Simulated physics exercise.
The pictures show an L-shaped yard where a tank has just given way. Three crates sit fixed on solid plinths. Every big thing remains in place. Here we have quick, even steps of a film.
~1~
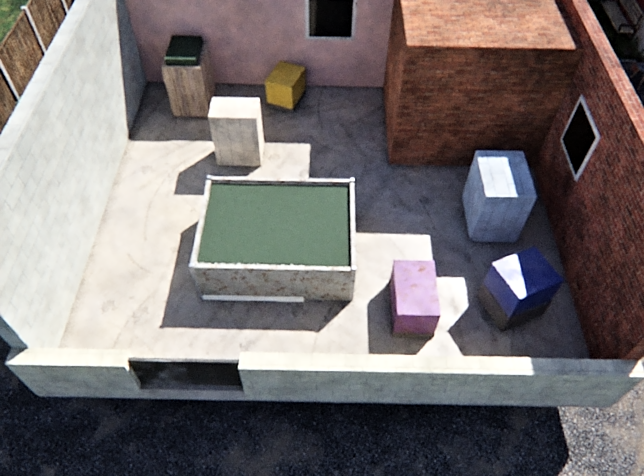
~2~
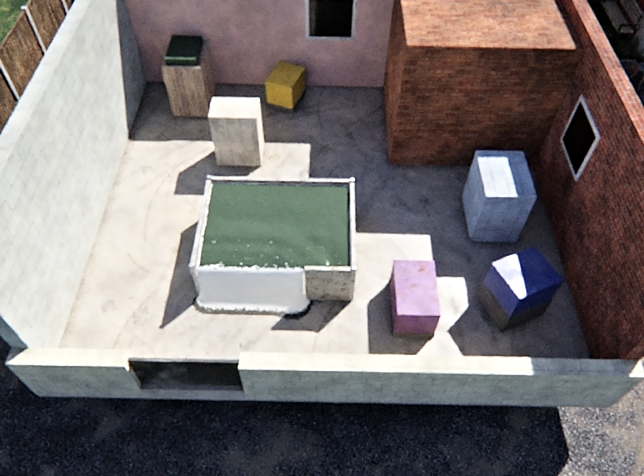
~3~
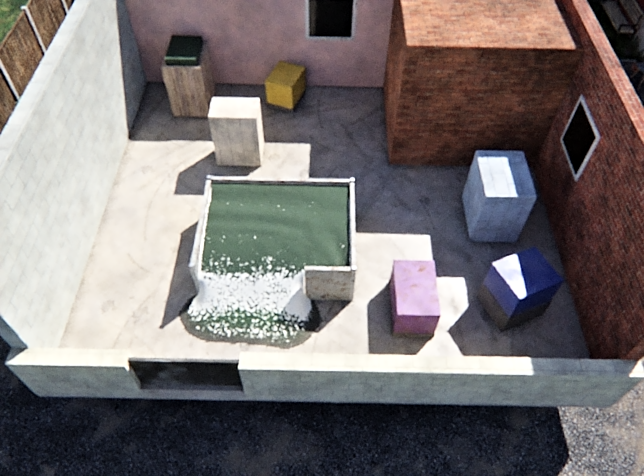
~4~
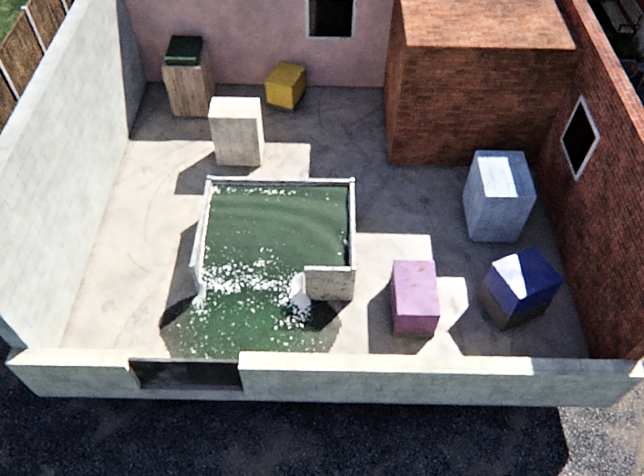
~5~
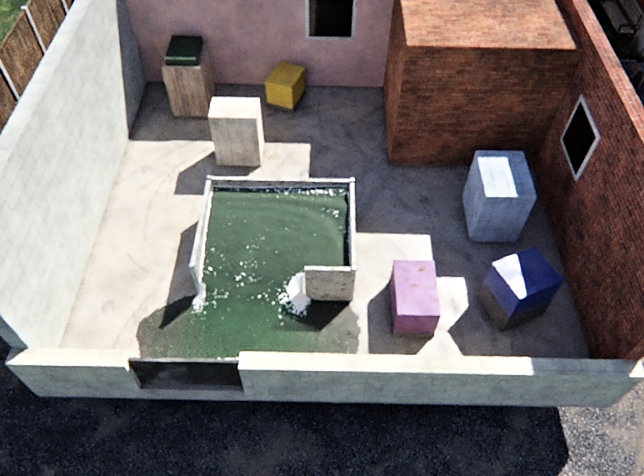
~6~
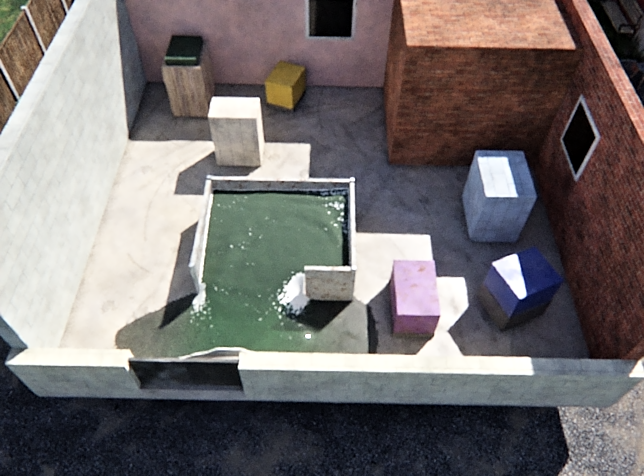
In a walled yard with scattered boxes, green water burst through the front of a raised tank, foamed onto the pale ground, and spread toward the near wall, widening to both sides.
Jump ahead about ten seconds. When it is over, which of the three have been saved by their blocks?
Once it is over, the purple crate is wet, the blue crate is dry, the yellow crate is wet.
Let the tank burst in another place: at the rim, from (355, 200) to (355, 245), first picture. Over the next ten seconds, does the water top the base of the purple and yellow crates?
Note: Purple one is overtopped; yellow one is left dry.
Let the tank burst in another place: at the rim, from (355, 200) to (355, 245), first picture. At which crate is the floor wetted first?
The purple one comes first.
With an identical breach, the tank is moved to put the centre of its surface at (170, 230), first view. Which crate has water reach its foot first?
One in purple.
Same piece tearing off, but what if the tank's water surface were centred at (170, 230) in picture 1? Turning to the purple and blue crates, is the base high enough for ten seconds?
As I see it, purple gets reached, and blue is not reached.
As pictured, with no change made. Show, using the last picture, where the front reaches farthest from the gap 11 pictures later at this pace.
I'd go with roughly (594, 383).
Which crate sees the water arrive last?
I think it's the yellow one.
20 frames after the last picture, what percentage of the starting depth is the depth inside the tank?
About 24 per cent.
A moment on, water covers 15 % of the floor; the purple crate water round its plinth, the blue crate not reached, the yellow crate not reached.
Next, water covers 30 % of the floor; the purple crate water round its plinth, the blue crate water round its plinth, the yellow crate not reached.
Then, water covers 65 % of the floor; the purple crate water round its plinth, the blue crate water round its plinth, the yellow crate not reached.
Later, water covers 95 % of the floor; the purple crate water round its plinth, the blue crate water round its plinth, the yellow crate water round its plinth.
In the end, water covers 100 % of the floor; the purple crate was topped, the blue crate stayed above the water, the yellow crate was topped.
